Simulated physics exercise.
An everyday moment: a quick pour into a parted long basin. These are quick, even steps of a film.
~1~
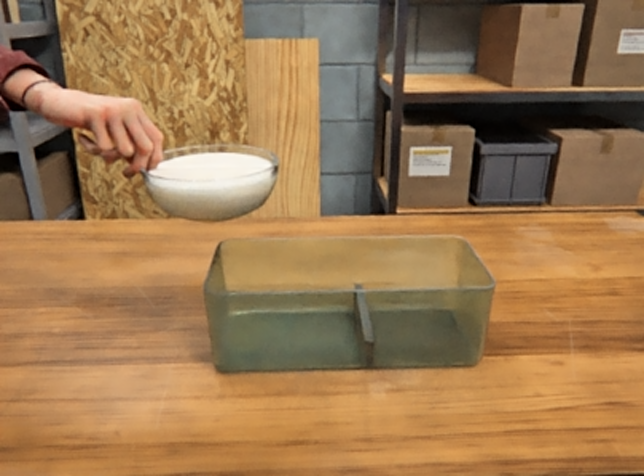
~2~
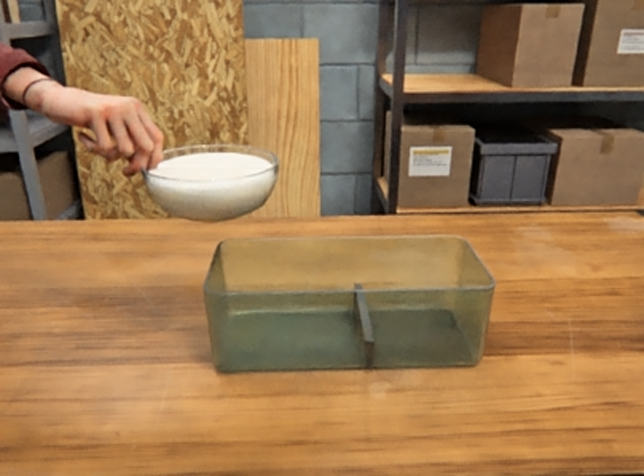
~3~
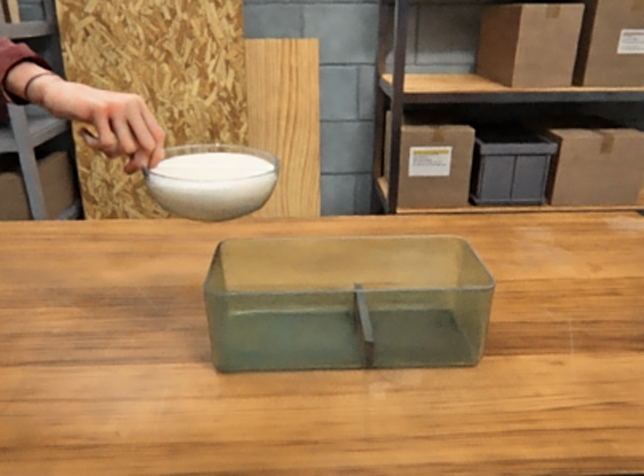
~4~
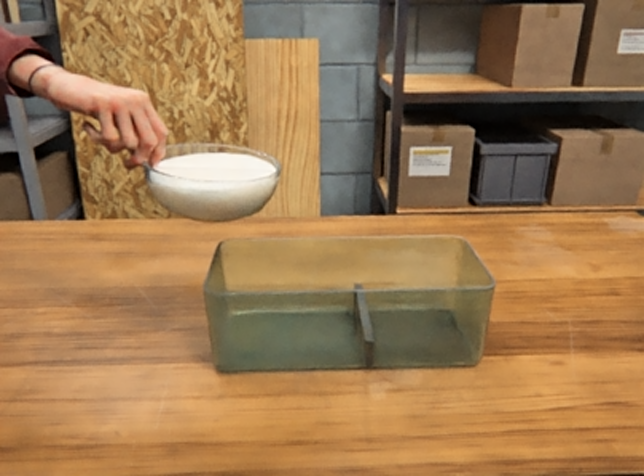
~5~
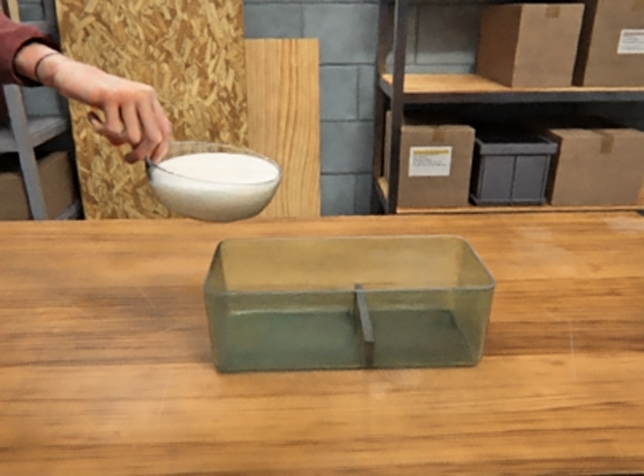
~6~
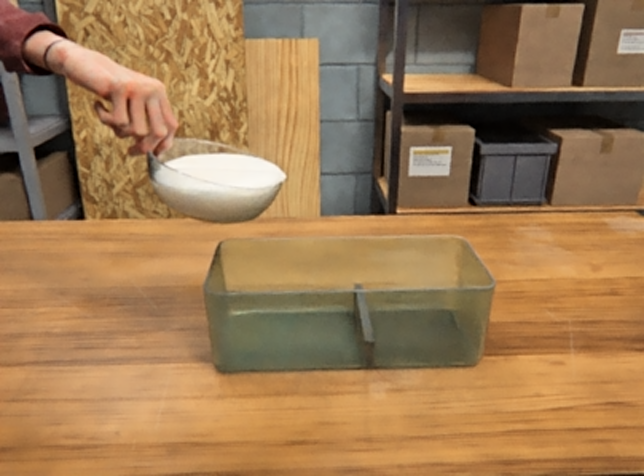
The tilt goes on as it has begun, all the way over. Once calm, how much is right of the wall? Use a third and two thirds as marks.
In the end under a third is right of the wall.
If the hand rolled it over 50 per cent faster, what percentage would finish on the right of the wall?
Roughly 10 in a hundred.
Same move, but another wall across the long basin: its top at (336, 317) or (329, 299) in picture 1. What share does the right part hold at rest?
First some 40, then 40 per cent.
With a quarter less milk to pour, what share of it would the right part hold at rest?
Some 5 per cent.
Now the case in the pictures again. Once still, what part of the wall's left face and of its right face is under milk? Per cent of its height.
Left: 60 %. Right: 10 %.
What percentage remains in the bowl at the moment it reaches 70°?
Close to 25 per cent.
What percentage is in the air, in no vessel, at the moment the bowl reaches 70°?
It comes to 30 per cent or so.
A moment on, the bowl is tipped part way and 26 per cent is still to pour, 45 is left of the wall and 1 right of it.
Next, the bowl is tipped right over and 1 per cent is still to pour, 92 is left of the wall and 5 right of it.
Then the bowl is tipped right over and 0 per cent is still to pour, 93 is left of the wall and 6 right of it.
Later the bowl is tipped right over and 0 per cent is still to pour, 93 is left of the wall and 7 right of it.
At rest 93 per cent lies left of the wall, 6 right of it and 0 outside.
